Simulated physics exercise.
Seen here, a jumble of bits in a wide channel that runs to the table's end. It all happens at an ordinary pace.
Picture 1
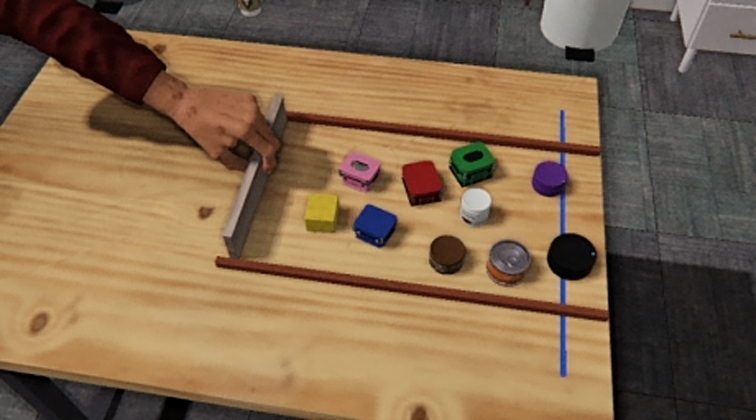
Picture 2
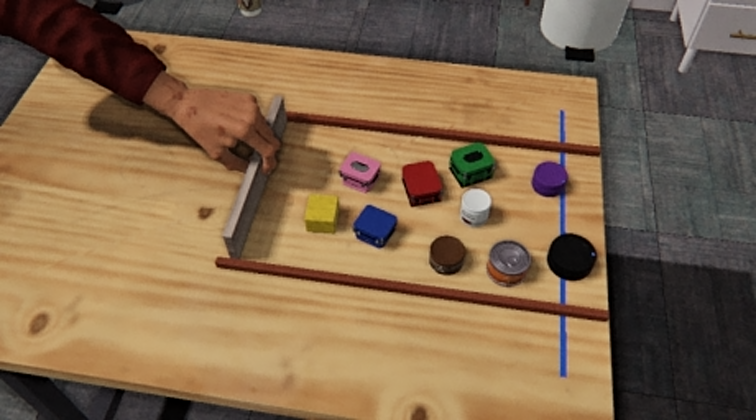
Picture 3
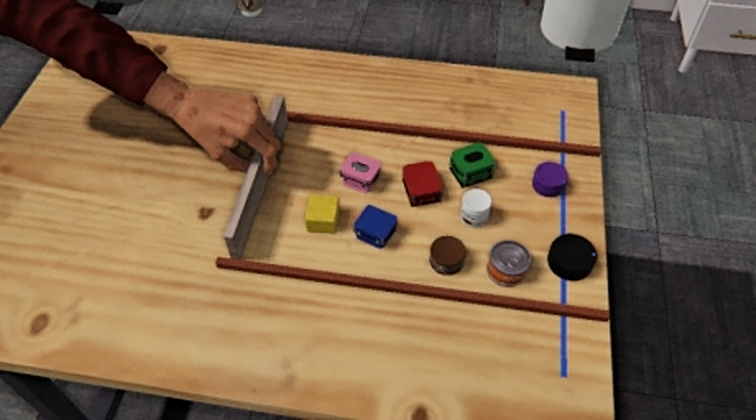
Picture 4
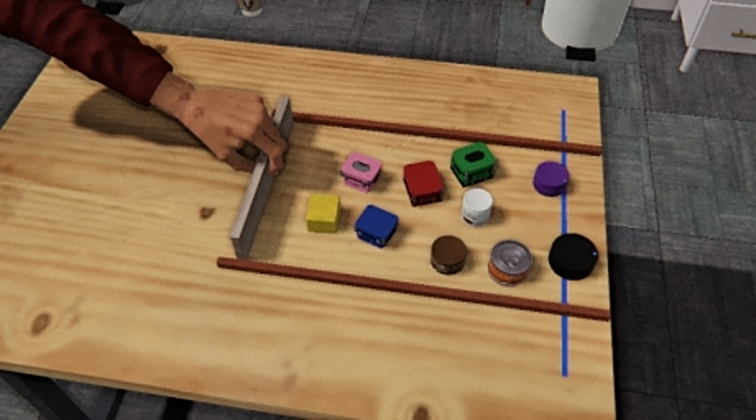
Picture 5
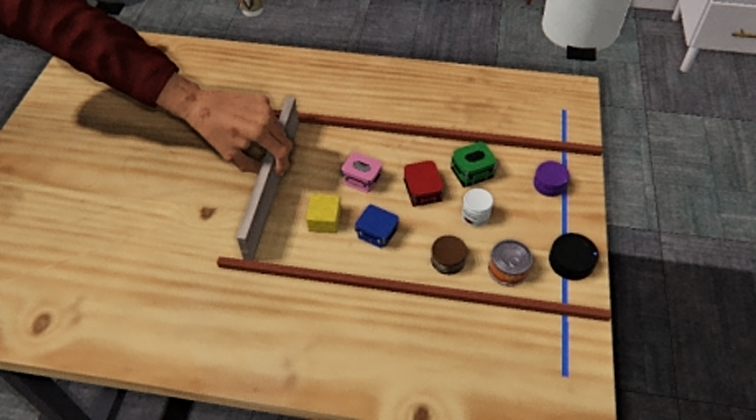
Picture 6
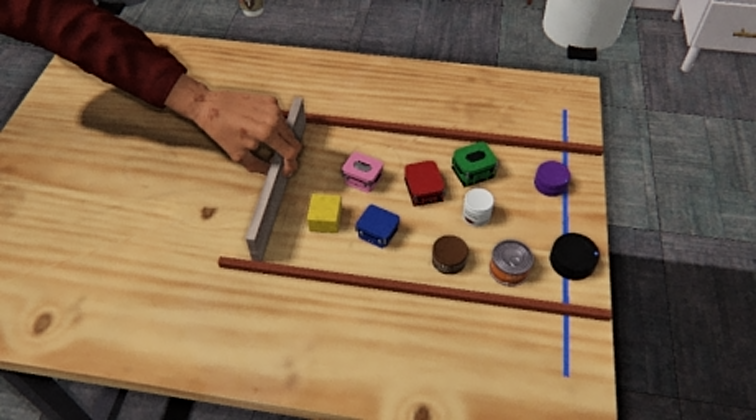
A hand slides a board slightly right toward scattered colourful blocks, lids and a tin.
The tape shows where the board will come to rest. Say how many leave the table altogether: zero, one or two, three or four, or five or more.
As it turns out, the number that fall off is five or more.
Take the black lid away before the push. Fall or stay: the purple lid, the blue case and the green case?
The purple lid is lost, the blue case goes over, the green case remains up.
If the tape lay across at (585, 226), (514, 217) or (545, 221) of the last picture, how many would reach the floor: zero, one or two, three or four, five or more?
Taking them in turn, more than four; not one; 1 or 2.
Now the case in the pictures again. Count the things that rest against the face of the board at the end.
That makes 4.
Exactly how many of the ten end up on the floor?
Fallen: 6.
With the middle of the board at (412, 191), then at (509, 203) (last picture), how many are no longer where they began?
At the one place 7, at the other 10.
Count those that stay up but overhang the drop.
The number is 0.
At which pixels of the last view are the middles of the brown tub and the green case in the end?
First (586, 278), then (583, 165).
A little later, none off yet; black lid at rest near (574, 256); purple lid at rest near (552, 179); orange tin at rest near (511, 263).
Next, none off yet; black lid at rest near (574, 256); purple lid at rest near (552, 179); orange tin at rest near (520, 269).
When it is over, the number that fall off is five or more; down, blue case, red case, white tub, orange tin, purple lid and black lid.
